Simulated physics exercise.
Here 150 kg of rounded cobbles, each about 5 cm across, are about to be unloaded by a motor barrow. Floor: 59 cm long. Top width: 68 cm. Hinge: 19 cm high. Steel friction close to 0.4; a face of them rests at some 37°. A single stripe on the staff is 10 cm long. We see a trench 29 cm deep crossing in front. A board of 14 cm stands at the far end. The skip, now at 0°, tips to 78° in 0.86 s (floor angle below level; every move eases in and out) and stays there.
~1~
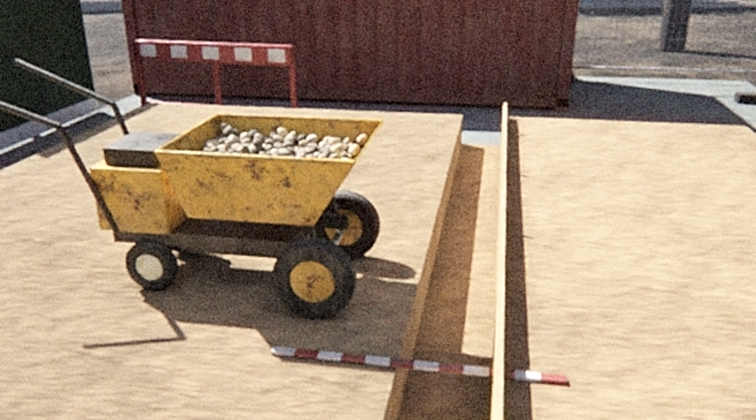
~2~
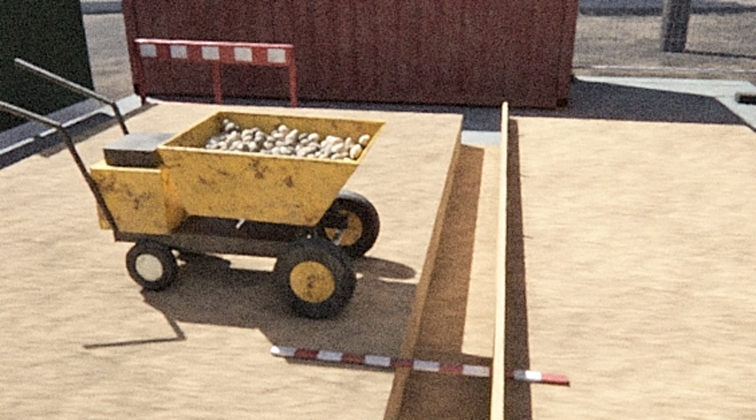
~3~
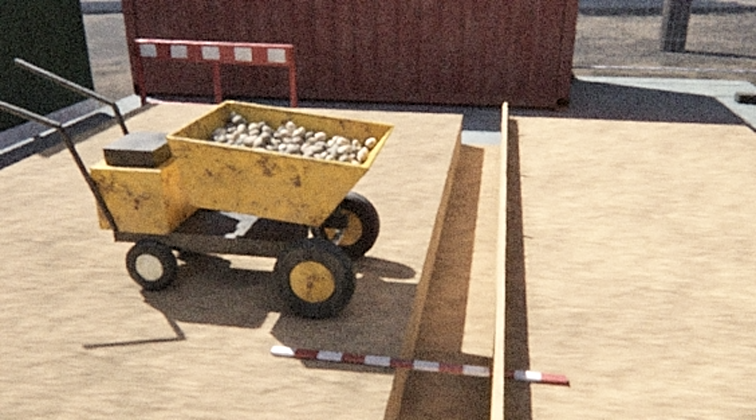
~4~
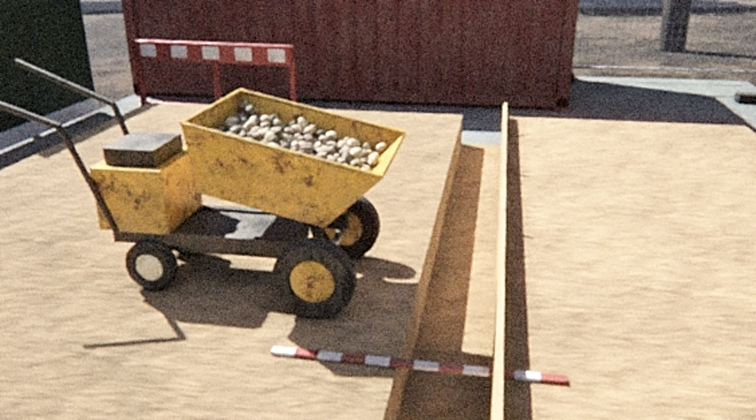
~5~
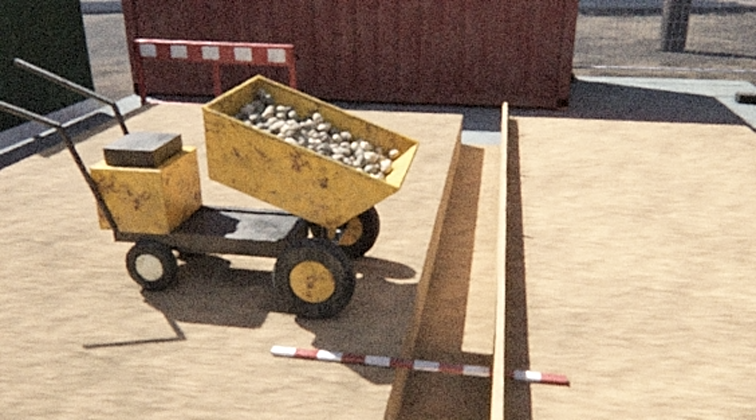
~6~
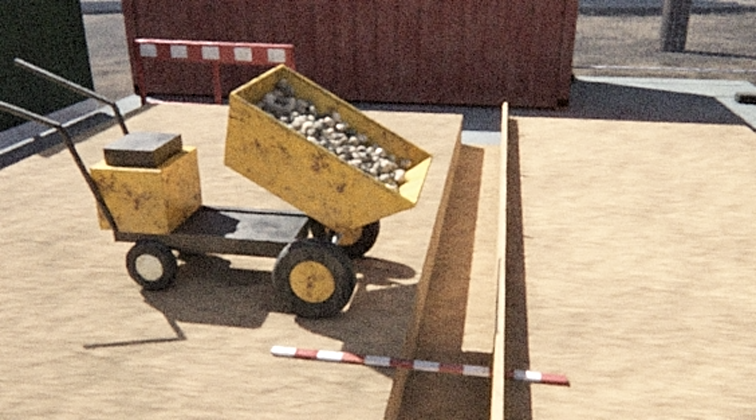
On a sandy yard in front of a dark red container, a yellow motor barrow loaded with rounded cobbles stands left of a narrow trench, its skip level. The skip tilts gradually, its back end rising and its lip swinging down to the right, until it slopes steeply with the cobbles still inside.
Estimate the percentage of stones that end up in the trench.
Roughly 83 per cent.
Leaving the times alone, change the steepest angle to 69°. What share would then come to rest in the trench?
Near 70 per cent then.
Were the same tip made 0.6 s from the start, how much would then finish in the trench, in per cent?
Then some 70 per cent would.
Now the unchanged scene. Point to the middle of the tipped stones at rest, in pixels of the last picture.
The tipped stones centre close to (469, 328).
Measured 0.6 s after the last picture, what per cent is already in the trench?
Some 30 per cent.
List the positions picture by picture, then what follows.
The first picture shows lip at (354, 163), floor tilted 0°, highest stones at (271, 141).
In the second picture, the skip is at 2°, its lip at (358, 164); the top of the load is at (250, 136).
In the third picture, the skip is at 6°, its lip at (368, 169); the top of the load is at (237, 130).
The fourth picture shows lip at (382, 177), floor tilted 12°, highest stones at (244, 118).
The fifth picture shows lip at (399, 189), floor tilted 20°, highest stones at (259, 106).
The sixth picture shows lip at (415, 206), floor tilted 30°, highest stones at (279, 95).
Then, 0.3 s after the last picture the floor is at 65°, 100 % in the skip; the foremost stones are at (440, 242).
Then, 0.6 s after the last picture the floor is at 78°, 63 % in the skip, 29 % in the trench, 7 % past the trench; the foremost stones are at (543, 303).
Then, 0.9 s after the last picture the floor is at 78°, 17 % in the skip, 67 % in the trench, 16 % past the trench; the foremost stones are at (657, 301).
Then, 2.9 s after the last picture the floor is at 78°, 0 % in the skip, 83 % in the trench, 17 % past the trench; the foremost stones are past the picture's edge.
